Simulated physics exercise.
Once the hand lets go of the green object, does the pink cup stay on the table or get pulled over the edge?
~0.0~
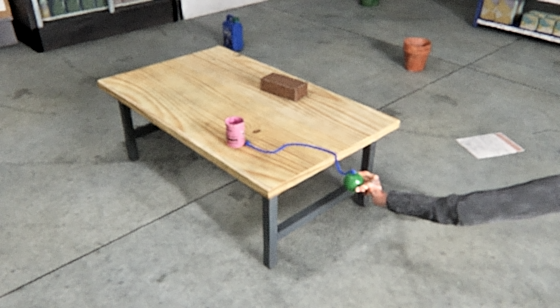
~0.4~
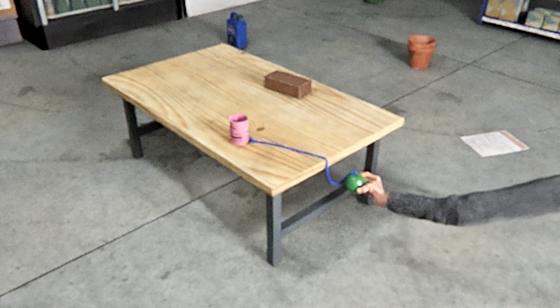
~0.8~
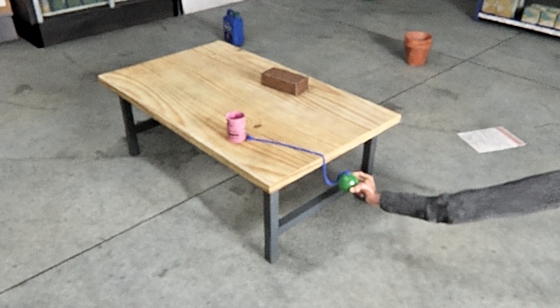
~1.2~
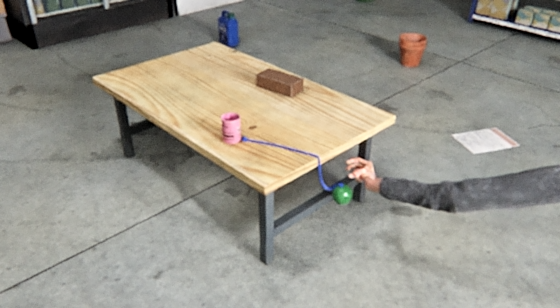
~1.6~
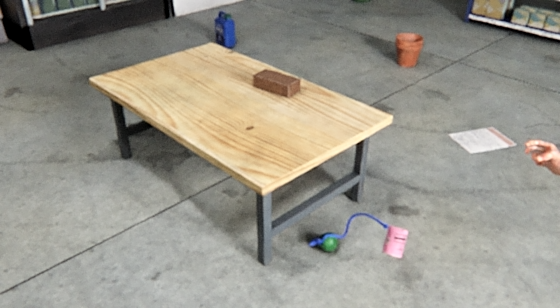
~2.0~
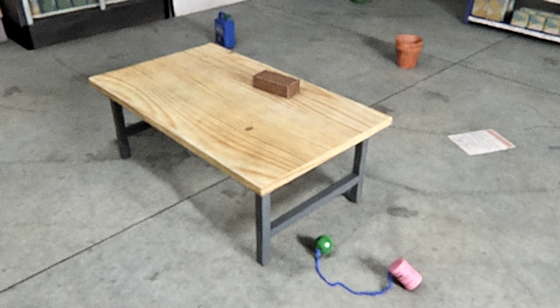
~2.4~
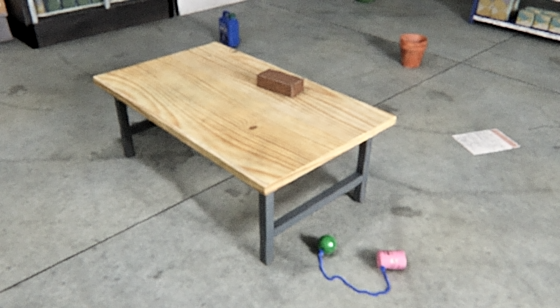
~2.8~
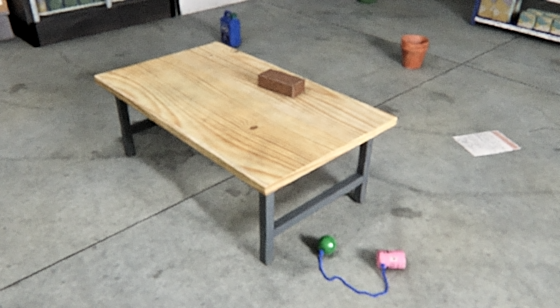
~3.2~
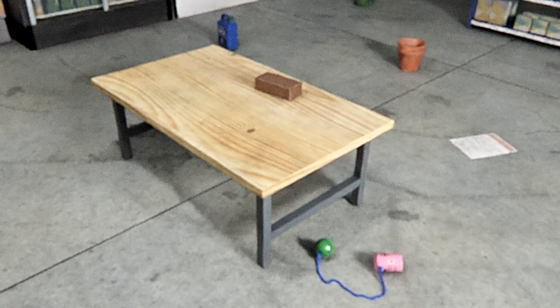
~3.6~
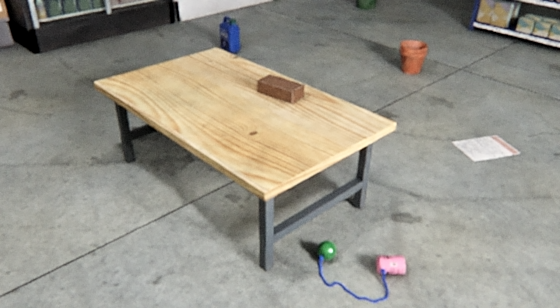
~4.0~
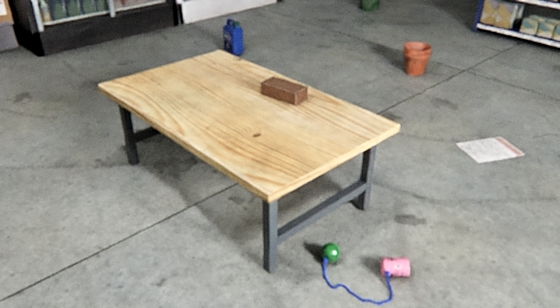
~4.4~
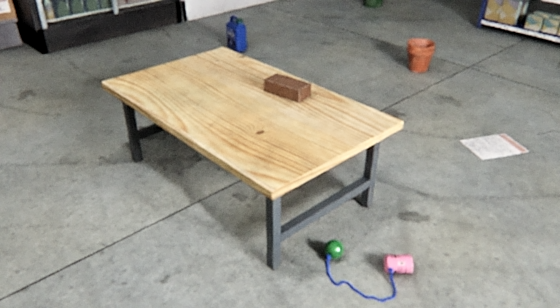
The pink cup gets pulled over the edge and ends up on the floor, where the green object also comes to rest.
